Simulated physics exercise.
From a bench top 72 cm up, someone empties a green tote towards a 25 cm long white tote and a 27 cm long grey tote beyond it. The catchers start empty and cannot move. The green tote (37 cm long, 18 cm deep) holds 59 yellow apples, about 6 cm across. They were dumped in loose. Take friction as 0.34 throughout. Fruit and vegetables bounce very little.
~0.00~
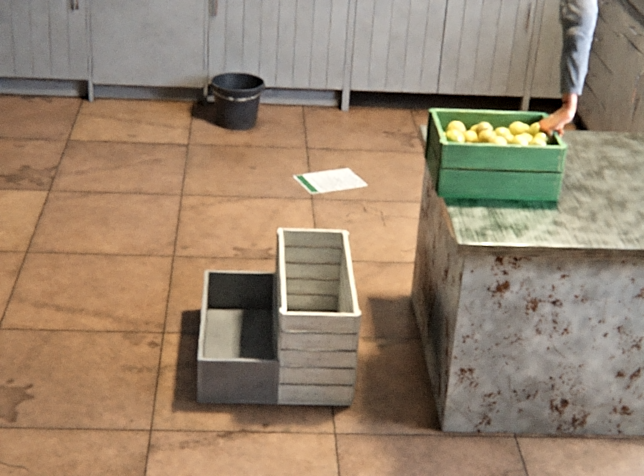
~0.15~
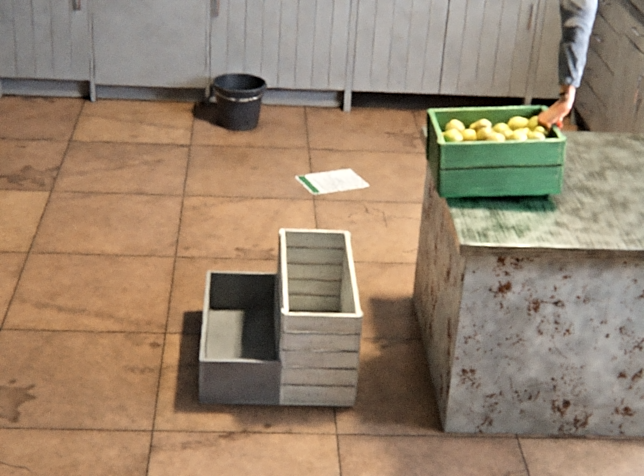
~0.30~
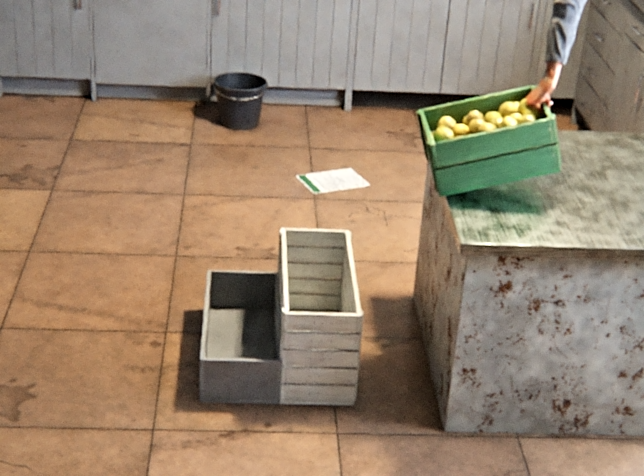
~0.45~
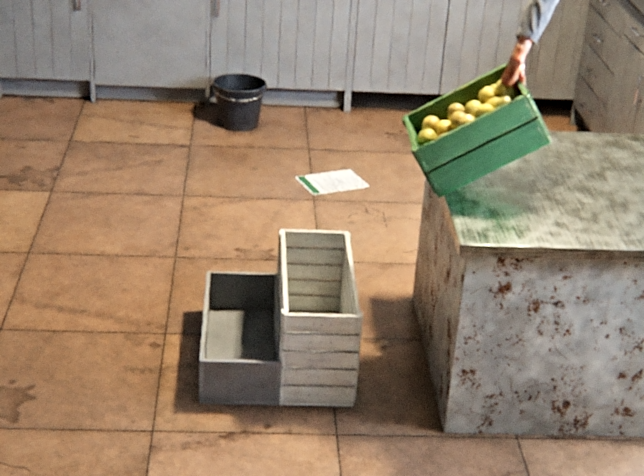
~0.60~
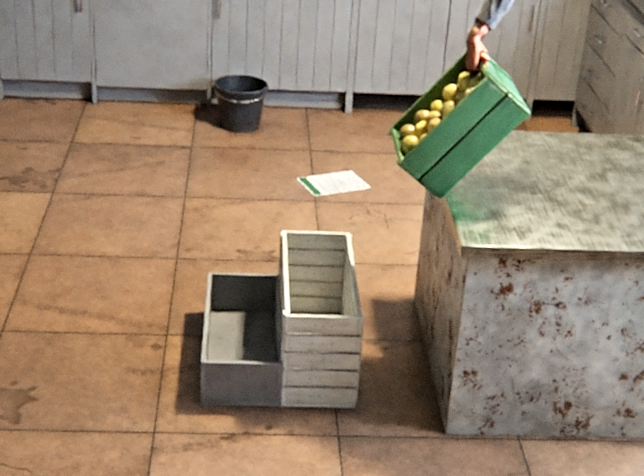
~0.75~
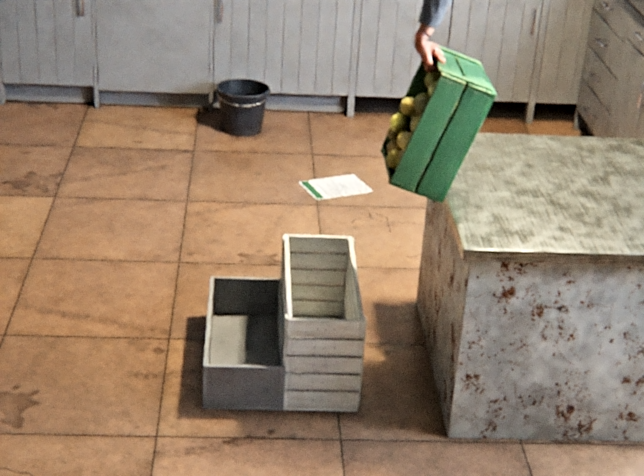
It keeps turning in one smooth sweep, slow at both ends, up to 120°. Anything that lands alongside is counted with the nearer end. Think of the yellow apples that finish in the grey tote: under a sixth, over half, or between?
Fewer than one in six of the yellow apples end in the grey tote.
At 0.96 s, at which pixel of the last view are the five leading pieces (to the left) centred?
Around (350, 175).
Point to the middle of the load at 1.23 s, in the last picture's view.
Around (344, 213).
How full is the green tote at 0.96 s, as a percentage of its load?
Some 85 per cent.
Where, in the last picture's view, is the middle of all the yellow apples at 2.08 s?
Near (318, 352).
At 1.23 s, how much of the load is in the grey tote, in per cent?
Some 0 per cent by then.
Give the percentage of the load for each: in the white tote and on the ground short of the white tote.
Roughly 95 and 0 per cent.
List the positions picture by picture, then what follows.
In the first picture (each is followed by its nearest rim corner in this view), green tote, (447, 143); grey tote, (202, 359); 0° from level; none out.
Green tote, (445, 143); 4° from level, in the second picture.
Green tote, (434, 143); 15° from level, in the third picture.
Green tote, (417, 149); 32° from level, in the fourth picture.
Green tote, (402, 160); 51° from level, in the fifth picture.
Green tote, (391, 179); grey tote, (208, 365); 71° from level; none out, in the sixth picture.
After 0.96 s, tilt 97°; 49 still in the green tote and 10 in the air.
After 1.23 s, tilt 118°; 15 still in the green tote, 15 in the white tote and 29 in the air.
After 1.60 s, tilt 120°; 53 in the white tote, 2 in the grey tote and 4 in the air.
When it is over (at 2.08 s), 55 in the white tote, 2 in the grey tote and 2 on the ground beyond the grey tote. Asked share, 2 of 59, 3 per cent.
